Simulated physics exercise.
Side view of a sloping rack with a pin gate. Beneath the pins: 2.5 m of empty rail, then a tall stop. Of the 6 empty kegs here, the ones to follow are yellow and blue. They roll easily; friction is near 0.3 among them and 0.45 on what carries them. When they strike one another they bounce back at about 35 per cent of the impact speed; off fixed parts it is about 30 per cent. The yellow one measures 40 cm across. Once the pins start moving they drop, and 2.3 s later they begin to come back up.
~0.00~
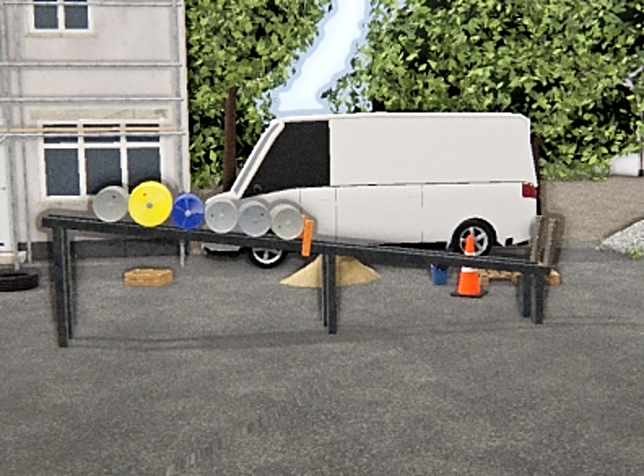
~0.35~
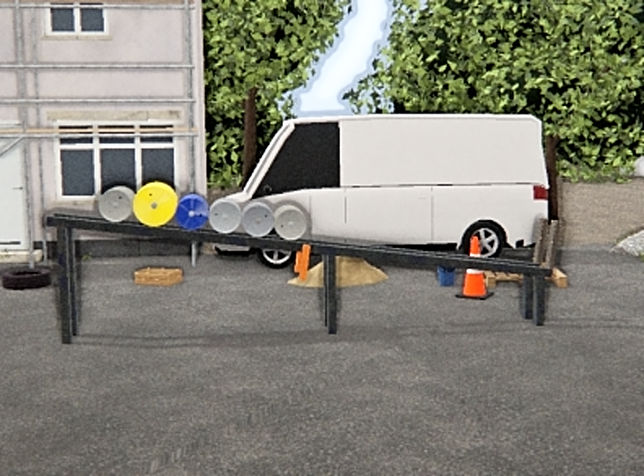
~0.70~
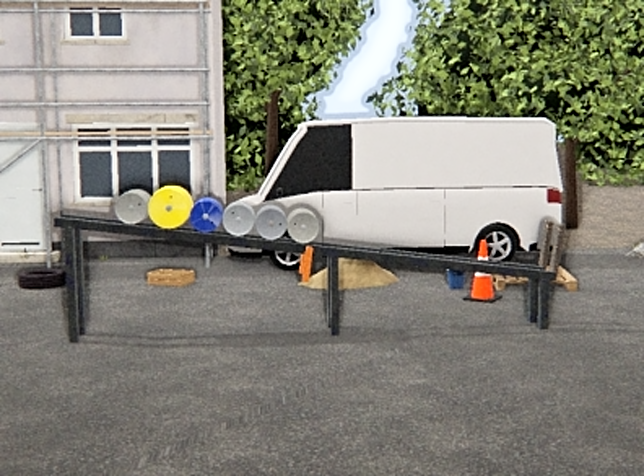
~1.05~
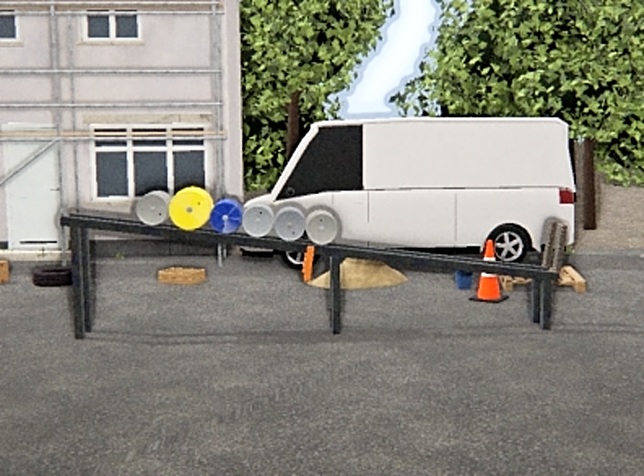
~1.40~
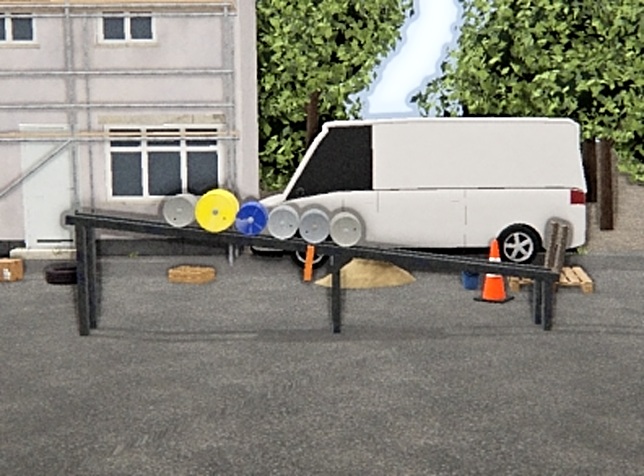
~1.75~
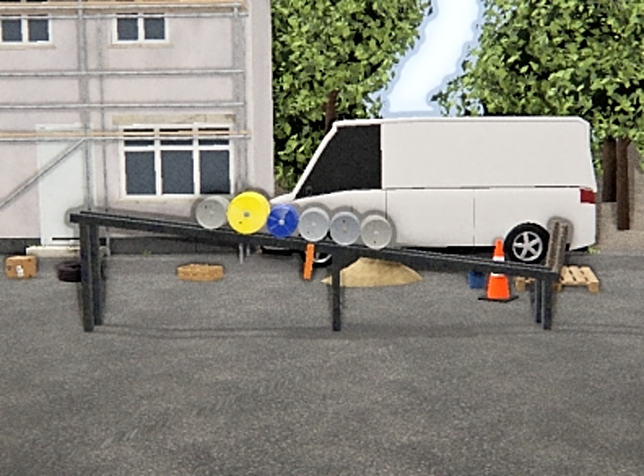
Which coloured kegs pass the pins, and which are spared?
As for the yellow one, it makes it by; the blue one makes it by.
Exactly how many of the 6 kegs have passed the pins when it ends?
The exact total comes out at 5.
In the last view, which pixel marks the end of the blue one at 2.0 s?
Position: About (308, 226).
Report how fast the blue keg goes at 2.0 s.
Reading: Roughly 1.0 m/s.
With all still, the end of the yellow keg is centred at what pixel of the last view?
Look near pixel (413, 235).
Then, 2.0 s in, yellow is on the rails, 40 cm above the pins, rolling right; blue is on the rails, 5 cm above the pins, rolling right; 3 of 6 have passed.
Then, 2.1 s in, yellow is on the rails, 30 cm above the pins, rolling right; blue is on the rails, 5 cm below the pins, rolling right; 4 of 6 have passed.
Then, 2.3 s in, yellow is on the rails, 5 cm above the pins, rolling right; blue is on the rails, 30 cm below the pins, rolling right; 4 of 6 have passed.
Then, 2.5 s in, yellow is in the air, 25 cm below the pins, rolling right; blue is on the rails, 60 cm below the pins, rolling right; 5 of 6 have passed.
In the end (3.6 s), yellow is on the rails, 100 cm below the pins; blue is on the rails, 135 cm below the pins; 5 of 6 have passed.
